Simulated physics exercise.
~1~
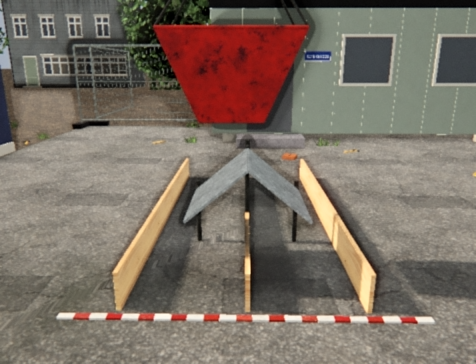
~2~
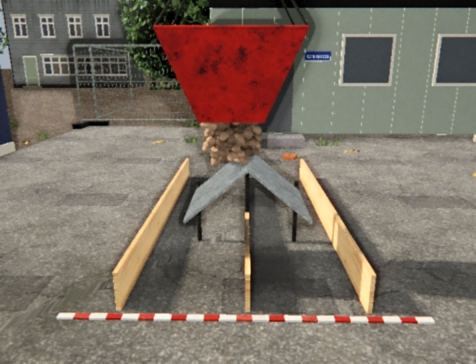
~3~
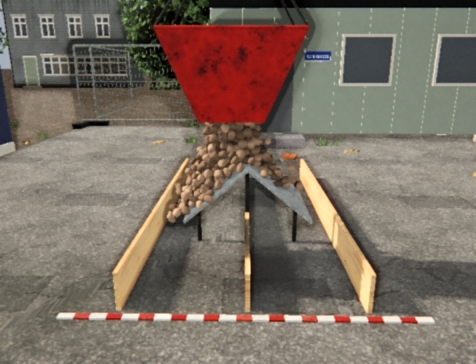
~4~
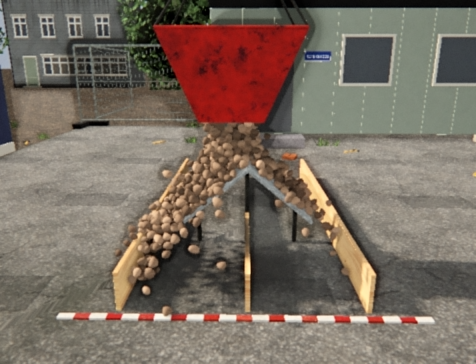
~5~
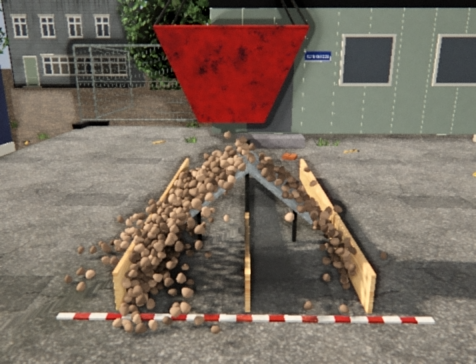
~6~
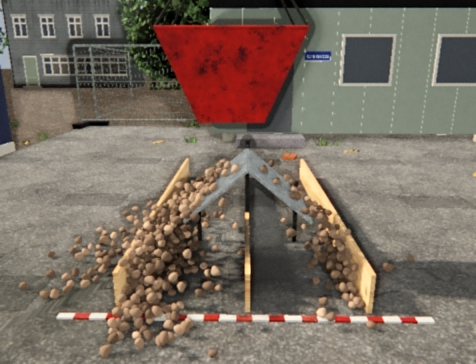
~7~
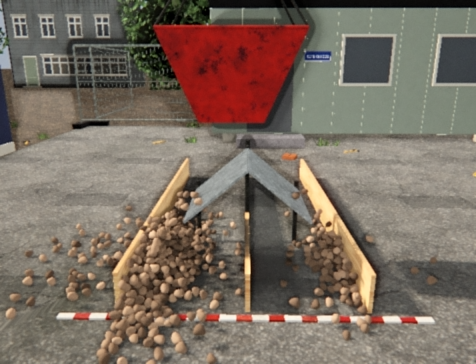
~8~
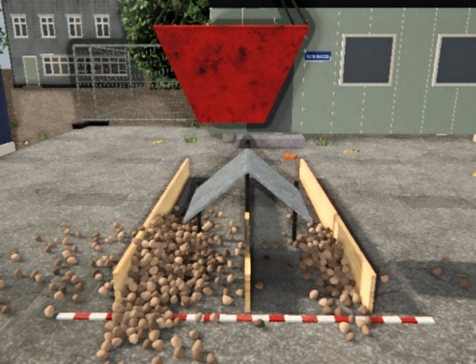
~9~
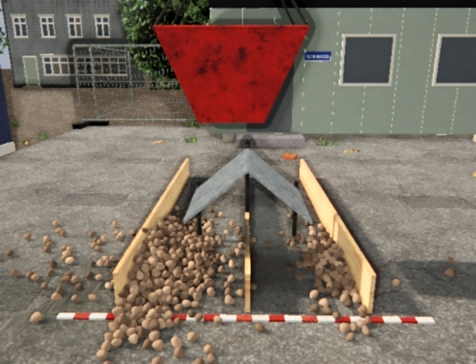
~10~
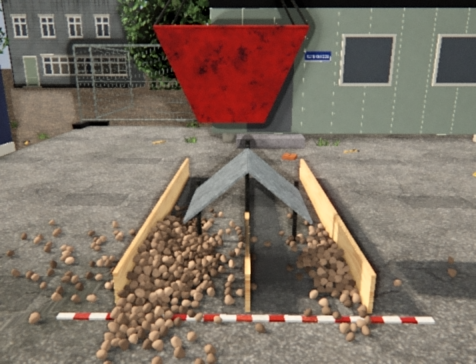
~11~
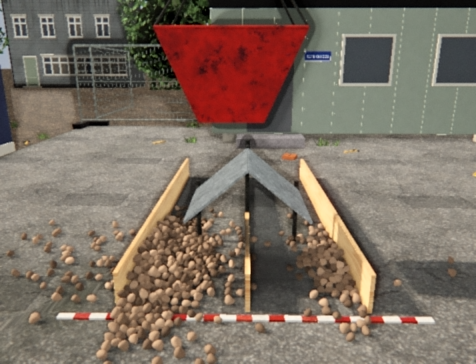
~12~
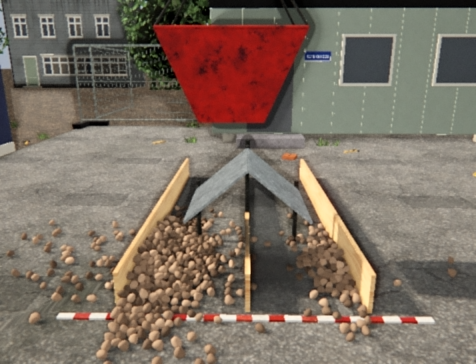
Red skip dropping brown stones onto a fixed steel ridge, most sliding into the left bay, fewer right, some scattering outside the planks.
